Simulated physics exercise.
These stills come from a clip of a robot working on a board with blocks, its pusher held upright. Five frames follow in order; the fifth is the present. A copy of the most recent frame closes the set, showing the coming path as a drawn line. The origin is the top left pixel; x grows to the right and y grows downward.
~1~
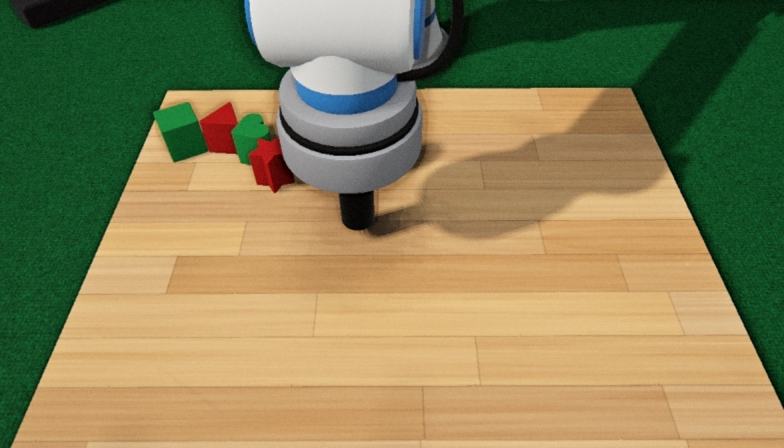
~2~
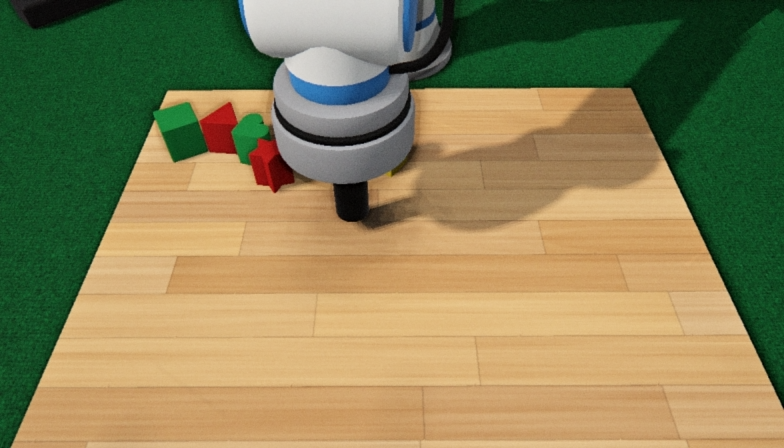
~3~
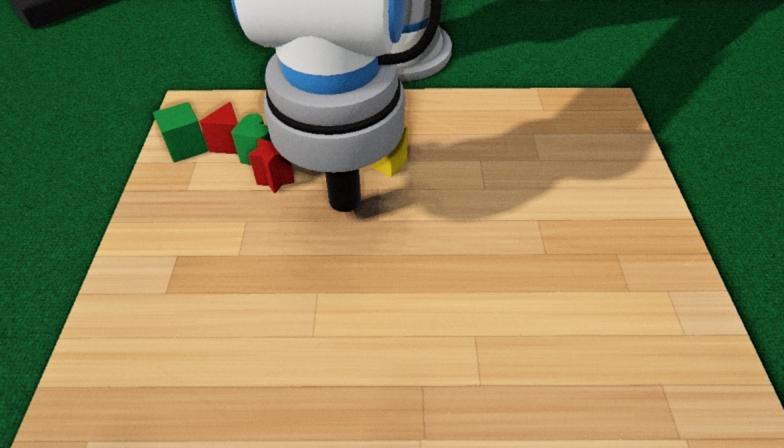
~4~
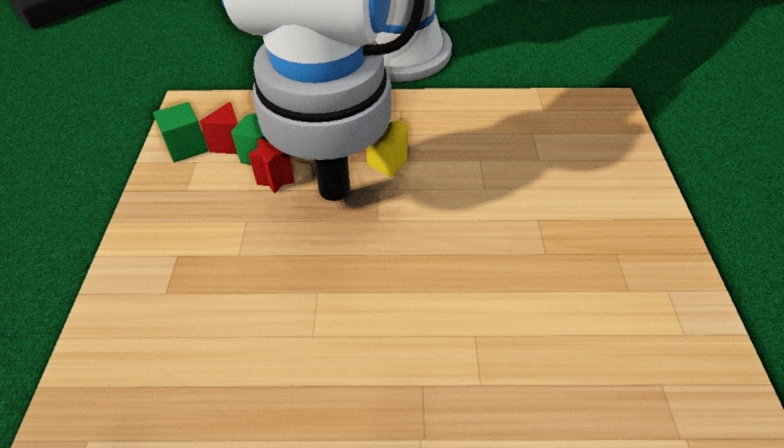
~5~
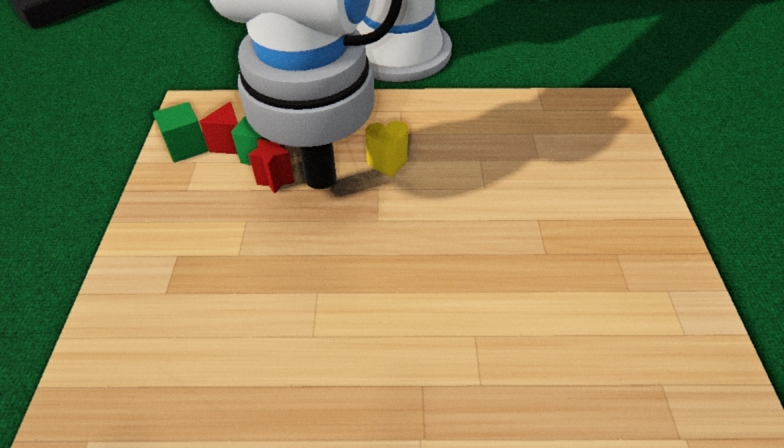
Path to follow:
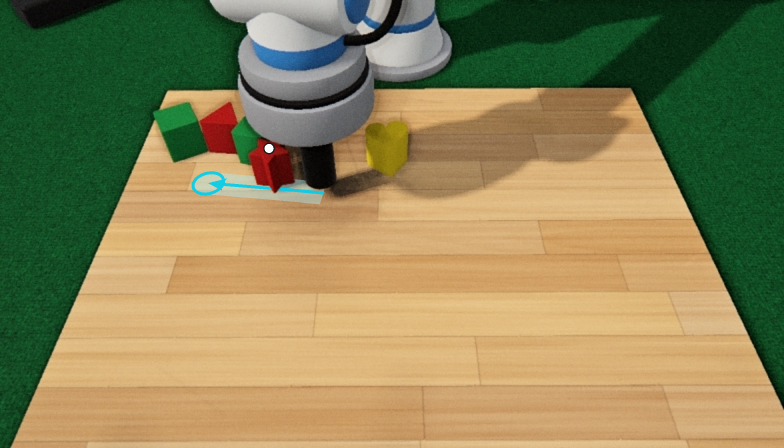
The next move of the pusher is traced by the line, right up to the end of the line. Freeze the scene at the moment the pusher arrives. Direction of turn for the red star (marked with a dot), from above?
Clockwise from above.
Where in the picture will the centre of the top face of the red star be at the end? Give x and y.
If I read the scene right, the answer is (223, 137).
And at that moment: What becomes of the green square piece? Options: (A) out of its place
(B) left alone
My pick is B.
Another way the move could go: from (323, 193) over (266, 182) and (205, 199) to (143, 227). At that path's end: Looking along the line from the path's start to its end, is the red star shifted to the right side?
My answer is yes.
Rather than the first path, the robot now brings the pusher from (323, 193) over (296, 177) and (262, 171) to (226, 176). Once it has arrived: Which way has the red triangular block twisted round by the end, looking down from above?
In a top view, it turns counterclockwise.
The line goes from (323, 193) to (208, 183); the dot is on the red star.
On the path given first. One third of the way, pusher at (280, 175); red star at (258, 145).
Two thirds of the way, pusher at (241, 172); red triangular block at (217, 110), turned 25° anticlockwise; green heart-shaped block at (249, 117), turned 20° clockwise; red star at (236, 136), turned 30° clockwise.
At the end, pusher at (203, 169); green square piece unmoved; red triangular block at (217, 110), turned 25° anticlockwise; green heart-shaped block at (249, 117), turned 20° clockwise; red star at (223, 137), turned 80° clockwise.
